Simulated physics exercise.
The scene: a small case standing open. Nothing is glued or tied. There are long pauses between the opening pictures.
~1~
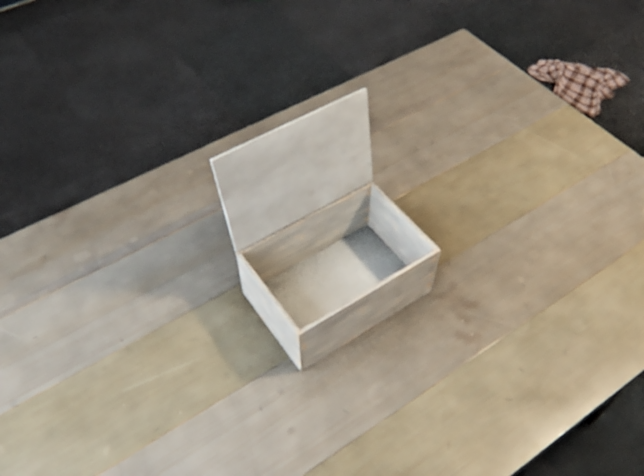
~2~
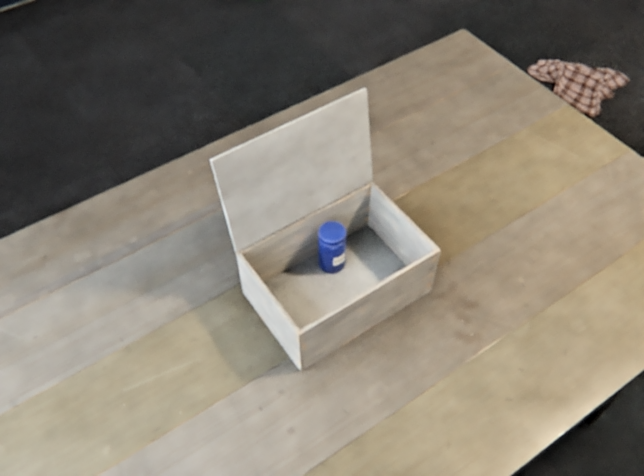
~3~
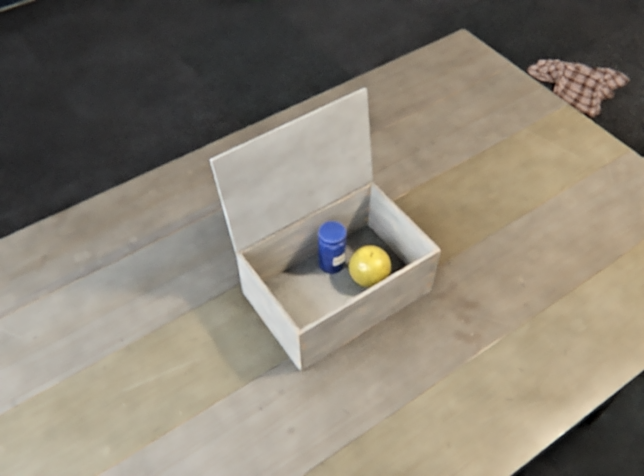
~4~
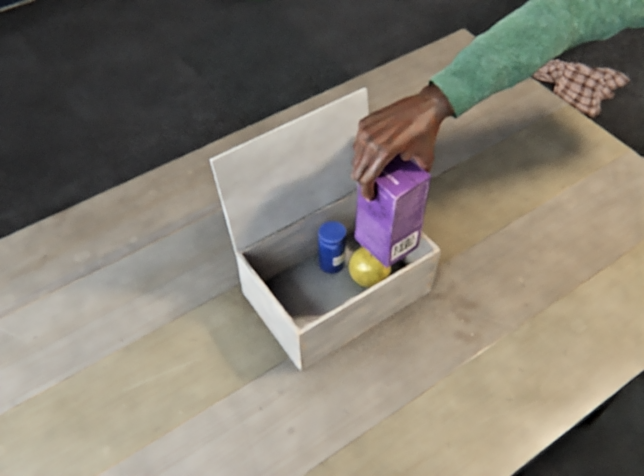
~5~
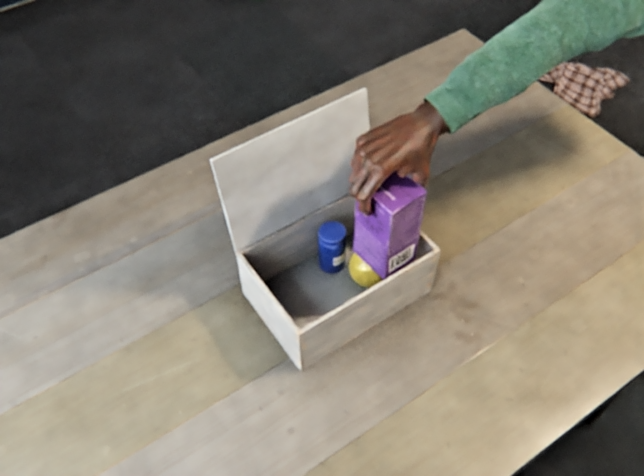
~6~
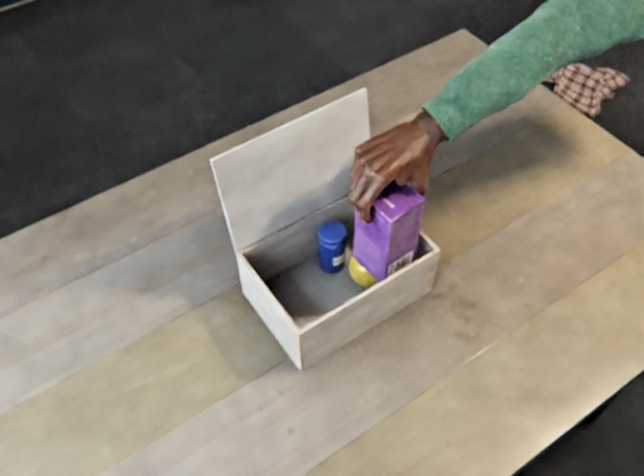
Hand in green sleeve lowering a purple carton into an open box, after a blue container and yellow apple appear inside.
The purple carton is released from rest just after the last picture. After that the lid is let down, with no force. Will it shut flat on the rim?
It will not close.
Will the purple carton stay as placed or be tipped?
It tips.
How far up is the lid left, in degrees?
About 25°.
Then, 0.40 s past the last view, purple carton rocked 62° from its first pose near (398, 241); yellow apple displaced a little; blue shaker displaced a little.
Then, 1.40 s past the last view, lid 72° above the rim; purple carton rocked 65° from its first pose near (397, 240); yellow apple displaced a little; blue shaker displaced a little.
Then, 1.80 s past the last view, lid 45° above the rim; purple carton rocked 65° from its first pose near (397, 240); yellow apple displaced a little; blue shaker displaced a little.
Then, 3.30 s past the last view, lid 27° above the rim; purple carton rocked 64° from its first pose near (398, 240); yellow apple displaced a little; blue shaker displaced a little.
Finally, lid 27° above the rim; down or leaning hard in the box, purple carton; the other 2 still in place. Final places as the last picture's camera would see them, purple carton near (398, 240).
